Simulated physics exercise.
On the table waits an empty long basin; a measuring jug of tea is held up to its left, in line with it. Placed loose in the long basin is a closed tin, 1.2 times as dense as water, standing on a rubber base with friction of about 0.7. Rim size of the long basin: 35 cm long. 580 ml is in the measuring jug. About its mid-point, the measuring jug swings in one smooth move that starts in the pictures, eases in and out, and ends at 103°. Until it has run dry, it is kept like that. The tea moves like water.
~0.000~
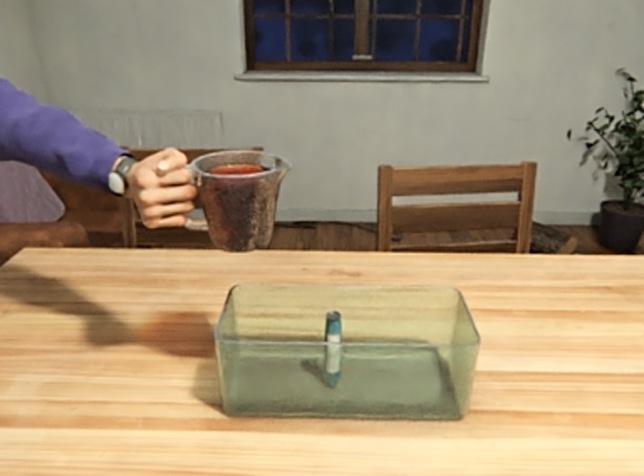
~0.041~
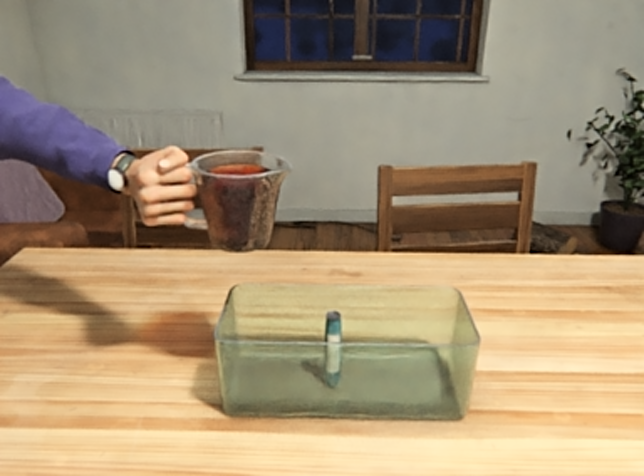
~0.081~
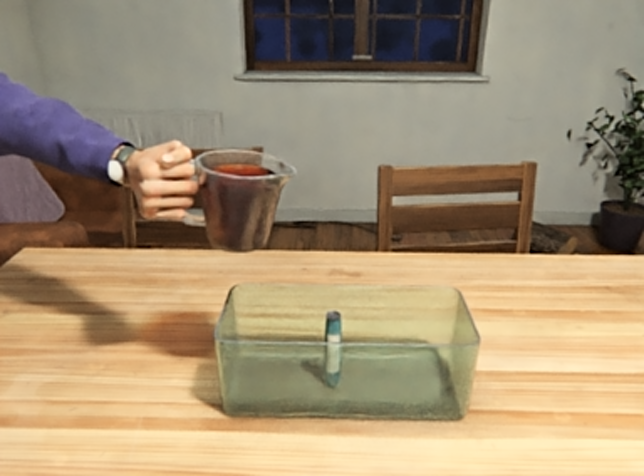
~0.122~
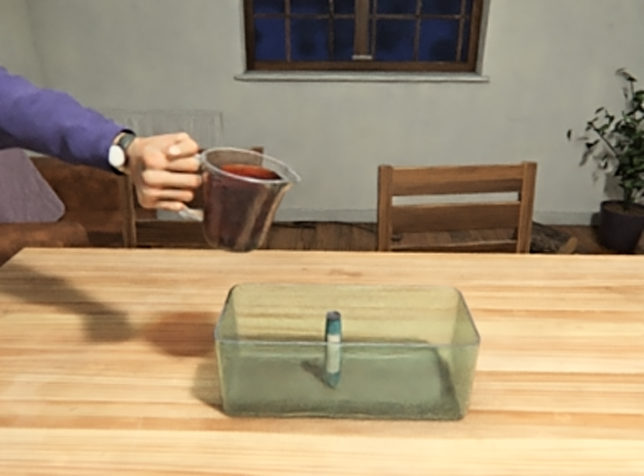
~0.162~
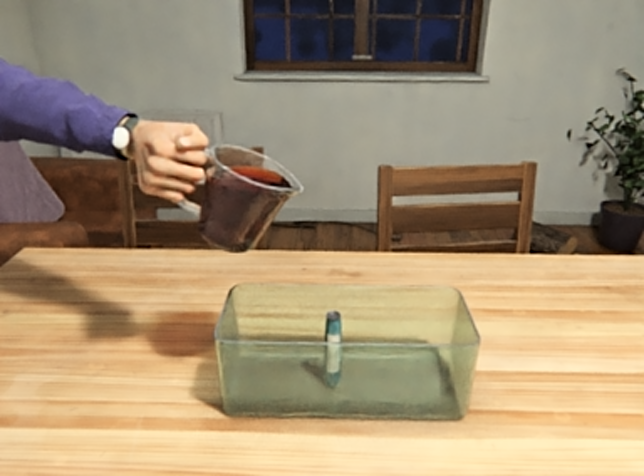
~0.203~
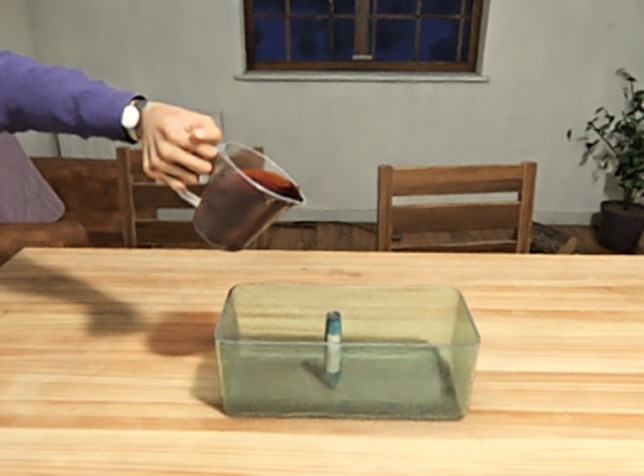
A hand in a purple sleeve held a clear jug of reddish-brown tea above a wooden table, then smoothly tilted it rightward toward a long glass basin with a small upright tin inside.
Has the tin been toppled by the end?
It tips.
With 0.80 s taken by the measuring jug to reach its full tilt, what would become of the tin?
Result: Tin tipped over.
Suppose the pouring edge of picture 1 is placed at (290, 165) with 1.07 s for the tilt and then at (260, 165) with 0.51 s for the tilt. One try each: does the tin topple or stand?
First it tips over; then it tips over.
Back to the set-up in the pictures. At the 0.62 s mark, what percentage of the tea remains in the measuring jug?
Around 7 in a hundred is still there.
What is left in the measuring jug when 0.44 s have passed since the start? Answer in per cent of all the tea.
Near 42 in a hundred.
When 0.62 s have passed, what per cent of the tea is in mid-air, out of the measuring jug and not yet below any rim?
Estimate: About 14 in a hundred.
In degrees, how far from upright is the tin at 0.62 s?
0°.
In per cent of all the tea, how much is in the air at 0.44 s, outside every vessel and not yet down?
My guess is roughly 38 %.
After 0.44 s the tilt is 99° and 41 per cent is still to pour; the tin stands where it began.
After 0.62 s the tilt is 103° and 7 per cent is still to pour; the tin stands 1 cm from where it began.
After 0.81 s the tilt is 103° and 0 per cent is still to pour; the tin leans 21°.
After 1.01 s the tilt is 103° and 0 per cent is still to pour; the tin lies on its side.
In the end the tin lies on its side.
